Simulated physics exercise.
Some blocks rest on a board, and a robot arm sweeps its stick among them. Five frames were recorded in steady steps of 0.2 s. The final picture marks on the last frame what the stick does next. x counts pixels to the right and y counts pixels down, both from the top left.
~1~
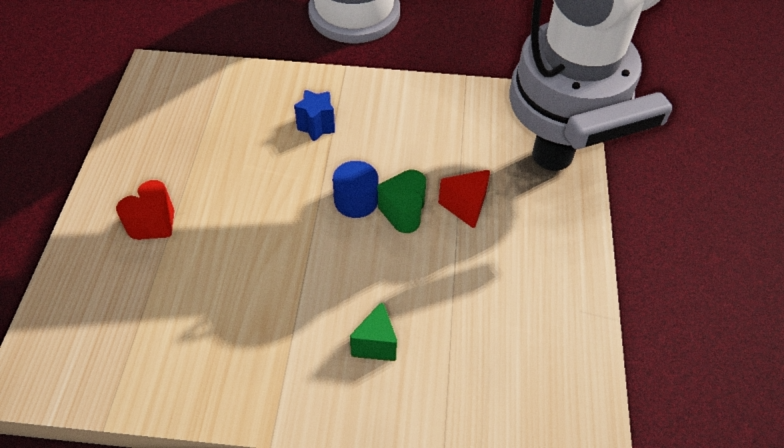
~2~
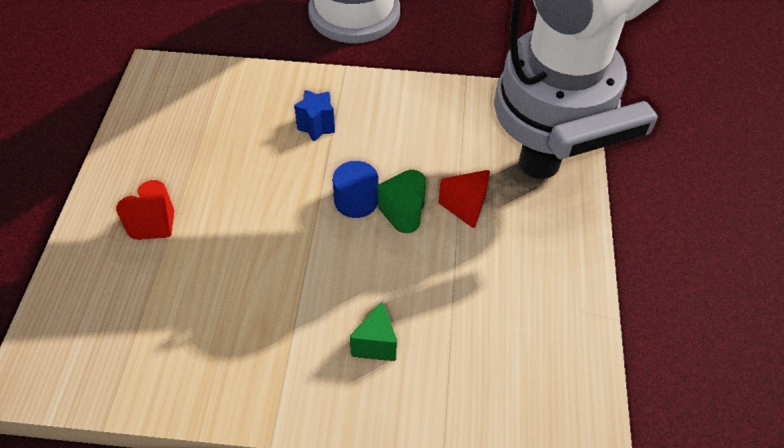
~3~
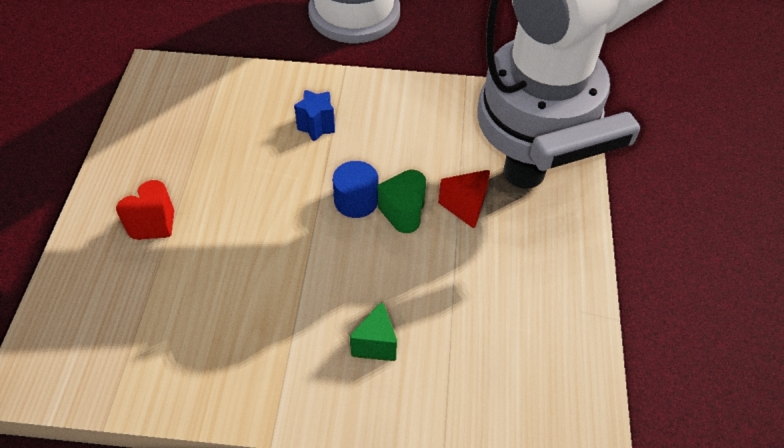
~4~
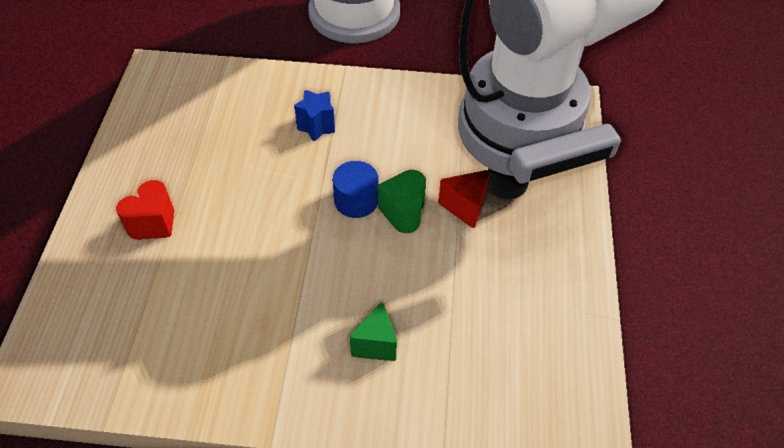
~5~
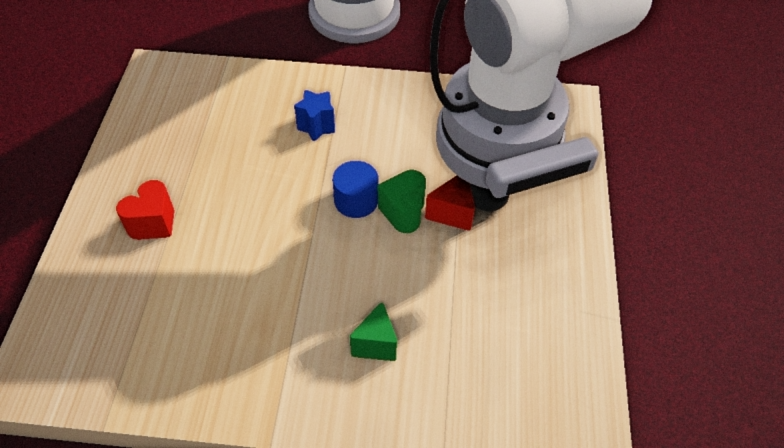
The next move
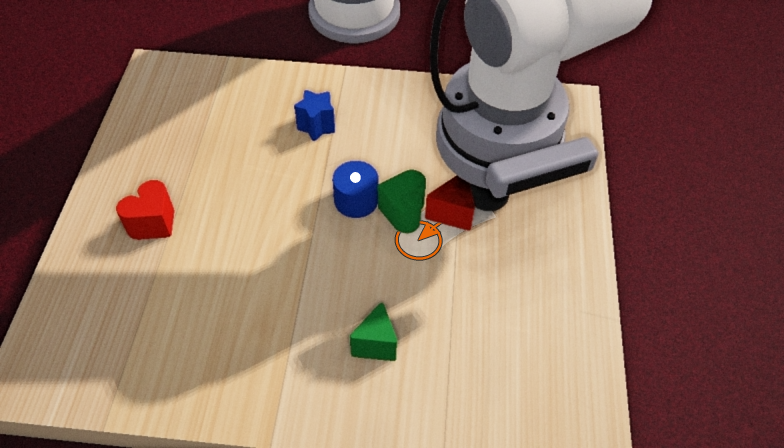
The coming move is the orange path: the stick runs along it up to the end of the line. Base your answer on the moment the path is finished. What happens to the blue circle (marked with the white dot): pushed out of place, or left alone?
That block ends up displaced.
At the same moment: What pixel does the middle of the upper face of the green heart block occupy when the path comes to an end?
Top centre: (375, 193).
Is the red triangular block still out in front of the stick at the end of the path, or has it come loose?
Pushed along.
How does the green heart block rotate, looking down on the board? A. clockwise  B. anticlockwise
It's A.
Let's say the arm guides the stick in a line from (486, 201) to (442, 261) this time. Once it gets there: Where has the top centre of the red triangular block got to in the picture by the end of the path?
The middle of its upper face will lie at (406, 229).
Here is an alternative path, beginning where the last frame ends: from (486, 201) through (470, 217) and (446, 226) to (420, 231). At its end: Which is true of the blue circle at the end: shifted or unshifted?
The blue circle will not stay where it is.
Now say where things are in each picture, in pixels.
In the first frame, stick's lower end (552, 156); blue circle (355, 177); green heart block (405, 189); red triangular block (469, 185).
In the second frame, stick (539, 164); blocks still.
In the third frame, stick (524, 173); blocks still.
In the fourth frame, stick (507, 183); blocks still.
In the fifth frame, stick (488, 195); blue circle (355, 177); green heart block (405, 189); red triangular block (455, 191).
Drawn move, from (486, 201) by way of (462, 211) and (439, 224) to (419, 240); the dot is on the blue circle.
The first path, step by step. Halfway along, stick (451, 210); blue circle (346, 175); green heart block (389, 193), turned 30° clockwise; red triangular block (420, 210), turned 15° anticlockwise.
At the end, stick (419, 234); blue circle (340, 172); green heart block (375, 193), turned 60° clockwise; red triangular block (381, 227).
